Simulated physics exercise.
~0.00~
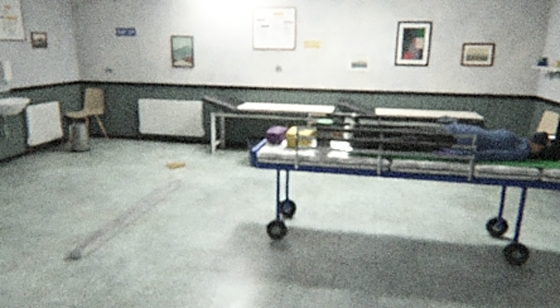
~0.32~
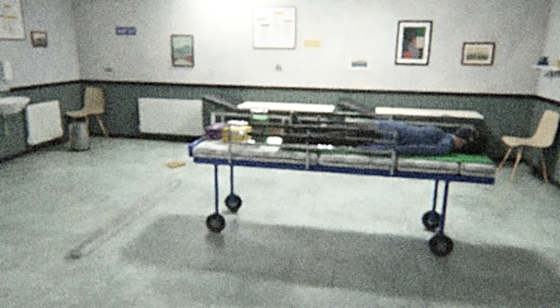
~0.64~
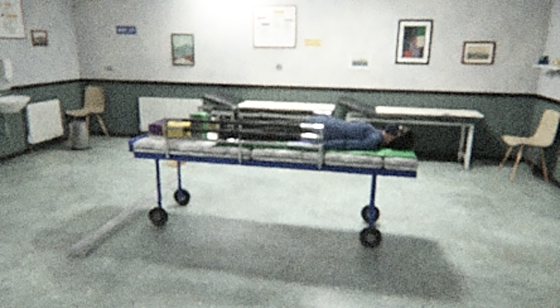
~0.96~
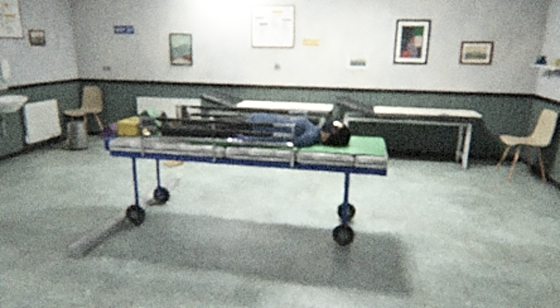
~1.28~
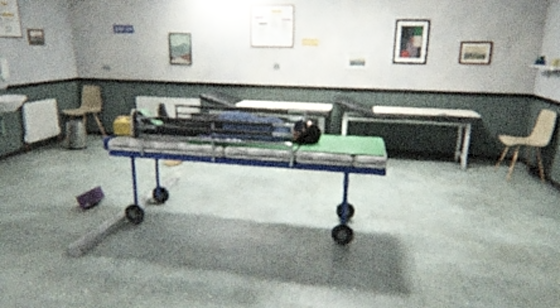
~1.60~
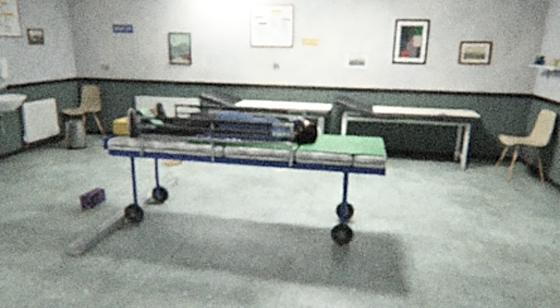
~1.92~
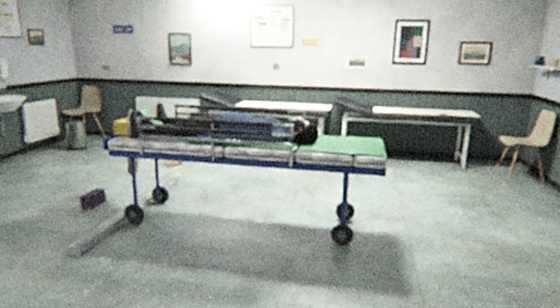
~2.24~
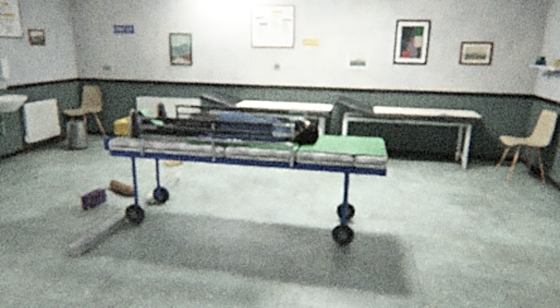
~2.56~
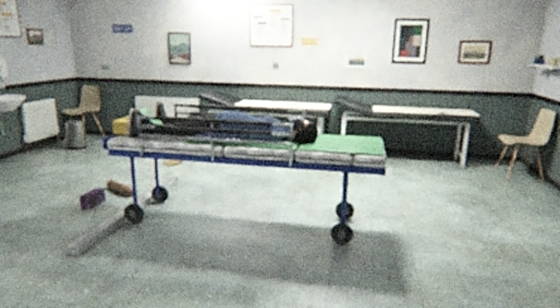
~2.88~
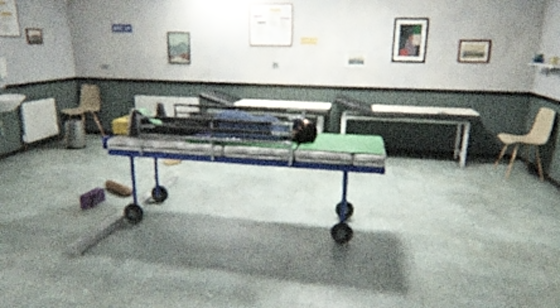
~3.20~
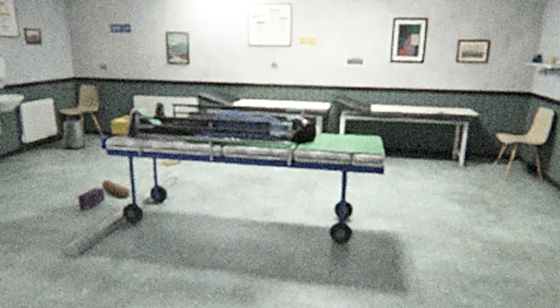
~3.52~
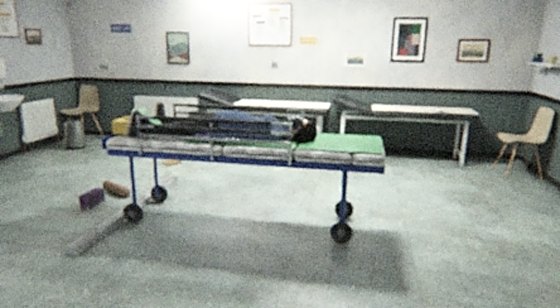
A gurney carrying a limp person rolled left across a clinic room and stopped abruptly, and the body slid a little farther toward the foot end. A purple box fell to the floor, then a brown bottle, while the yellow case and green pump stayed aboard.
